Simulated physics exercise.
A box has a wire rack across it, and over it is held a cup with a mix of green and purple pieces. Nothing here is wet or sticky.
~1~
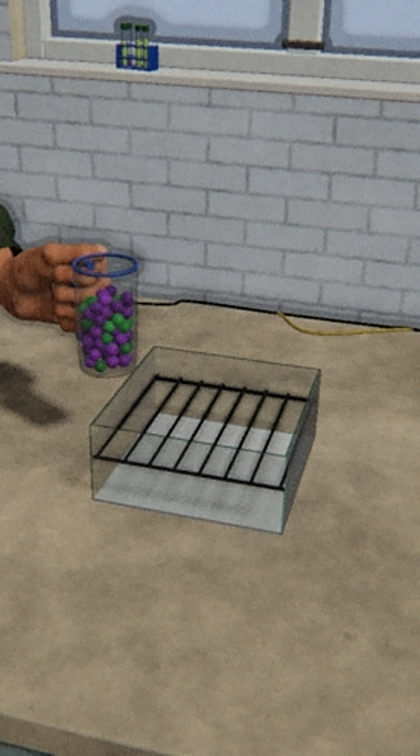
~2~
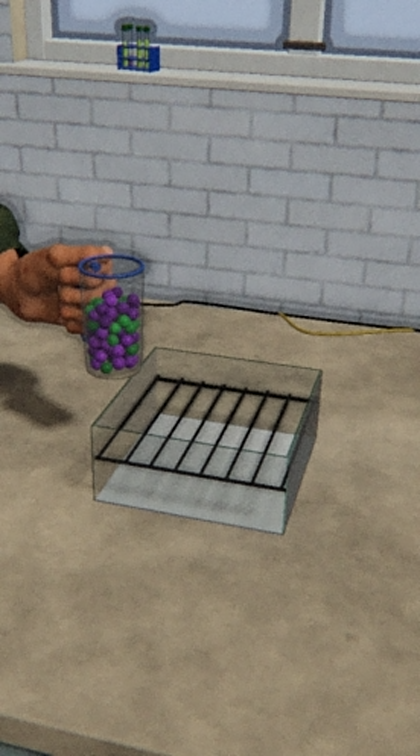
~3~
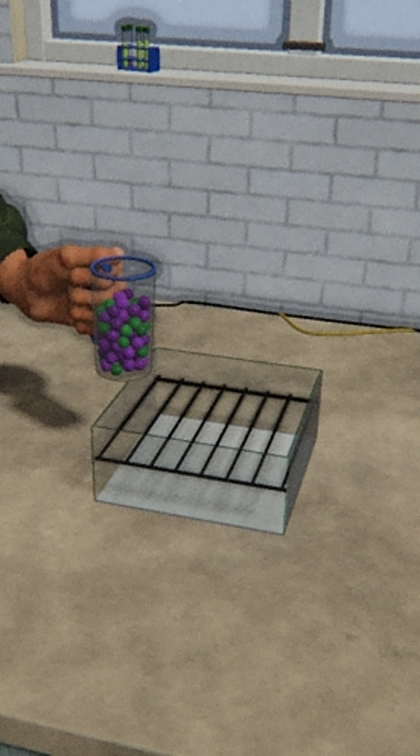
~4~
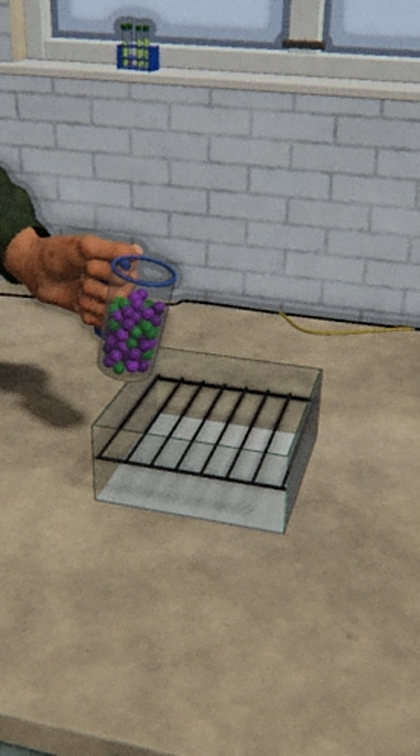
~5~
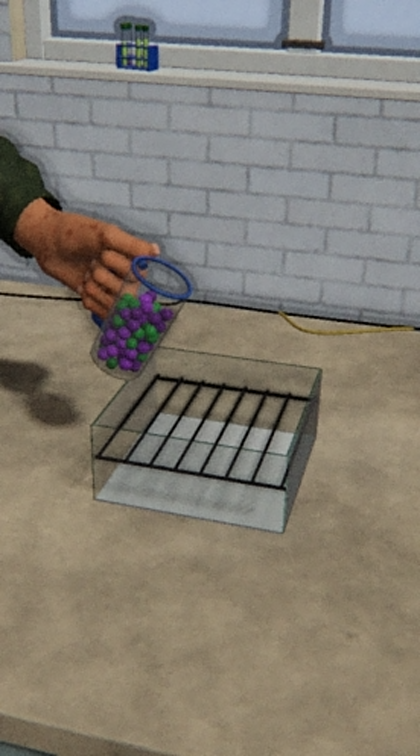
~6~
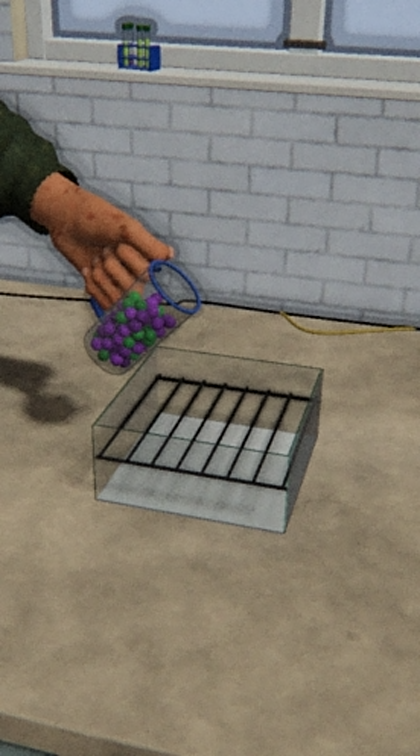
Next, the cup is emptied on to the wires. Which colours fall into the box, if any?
Green pieces get through; purple pieces get through.
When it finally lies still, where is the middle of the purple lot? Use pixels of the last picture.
Roughly at pixel (215, 460).
Then, 0.29 s past the last view, green ones, all in the cup; purple ones, all in the cup.
Then, 0.61 s past the last view, green ones, all in the cup; purple ones, nearly all in the cup, a stray few on or over the wires.
Then, 0.98 s past the last view, green ones, a small part in the cup, about a third on or over the wires, about half under the rack; purple ones, a small part in the cup, about two thirds on or over the wires, about a third under the rack.
Finally, green ones, all under the rack; purple ones, all under the rack.
